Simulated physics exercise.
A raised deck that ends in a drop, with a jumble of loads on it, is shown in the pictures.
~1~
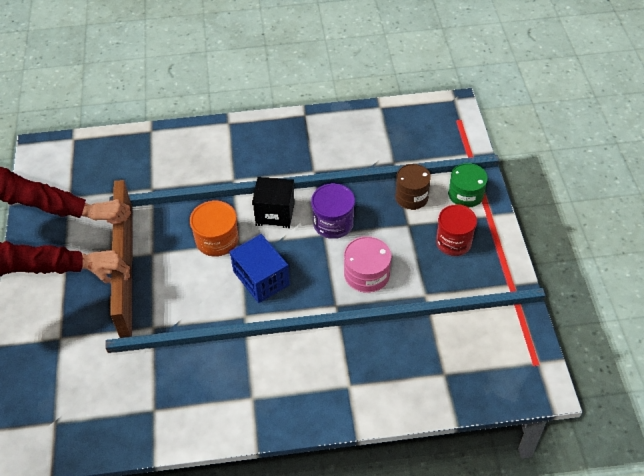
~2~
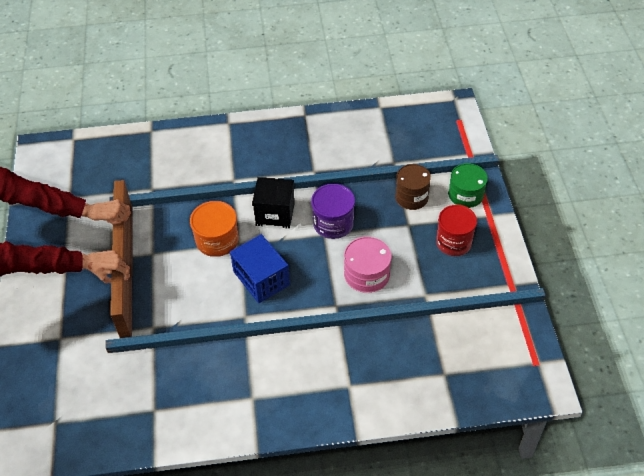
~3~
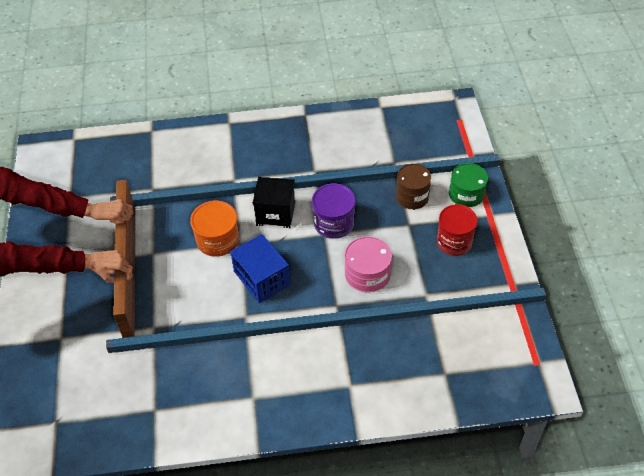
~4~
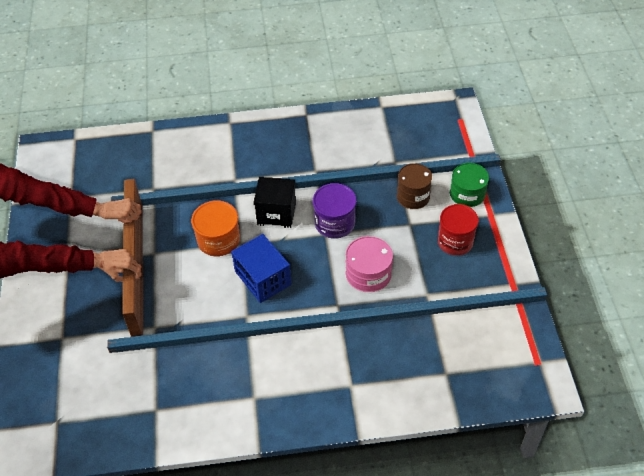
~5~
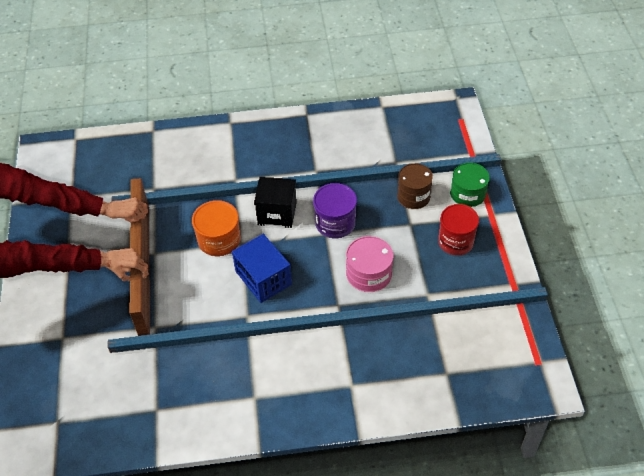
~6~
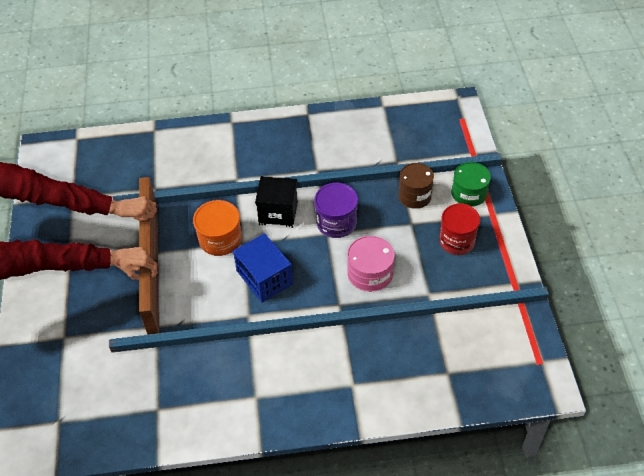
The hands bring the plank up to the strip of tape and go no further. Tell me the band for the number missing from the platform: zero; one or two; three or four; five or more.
You'd find the ones that came down come in at more than four here.
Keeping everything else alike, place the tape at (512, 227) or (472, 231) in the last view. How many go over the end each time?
It would be 8 and 5.
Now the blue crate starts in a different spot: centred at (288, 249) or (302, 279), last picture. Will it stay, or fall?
Taking the two places in turn, it holds; holds.
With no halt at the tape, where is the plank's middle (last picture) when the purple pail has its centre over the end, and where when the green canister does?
Points: About (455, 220) and about (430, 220).
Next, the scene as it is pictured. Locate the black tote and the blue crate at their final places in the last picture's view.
The black tote comes to rest at (501, 167), and the blue crate comes to rest at (526, 244).
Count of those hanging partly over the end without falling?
It would come to 3.
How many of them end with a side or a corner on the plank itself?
Counting them up gives 3.
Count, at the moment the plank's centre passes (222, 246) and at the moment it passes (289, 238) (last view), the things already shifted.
Counting first: 2, next 4.
A little later, none off yet; green canister at rest near (471, 184); red pail at rest near (459, 230); brown canister at rest near (416, 186).
Next, none off yet; green canister at rest near (471, 184); red pail at rest near (459, 230); brown canister shifted a little near (429, 181).
Later still, none off yet; green canister shifted about its own width near (508, 174); red pail shifted about its own width near (516, 222); brown canister shifted well along near (473, 171).
When it is over, the number that fall off is five or more; down, purple pail, pink canister, brown canister, red pail and green canister.
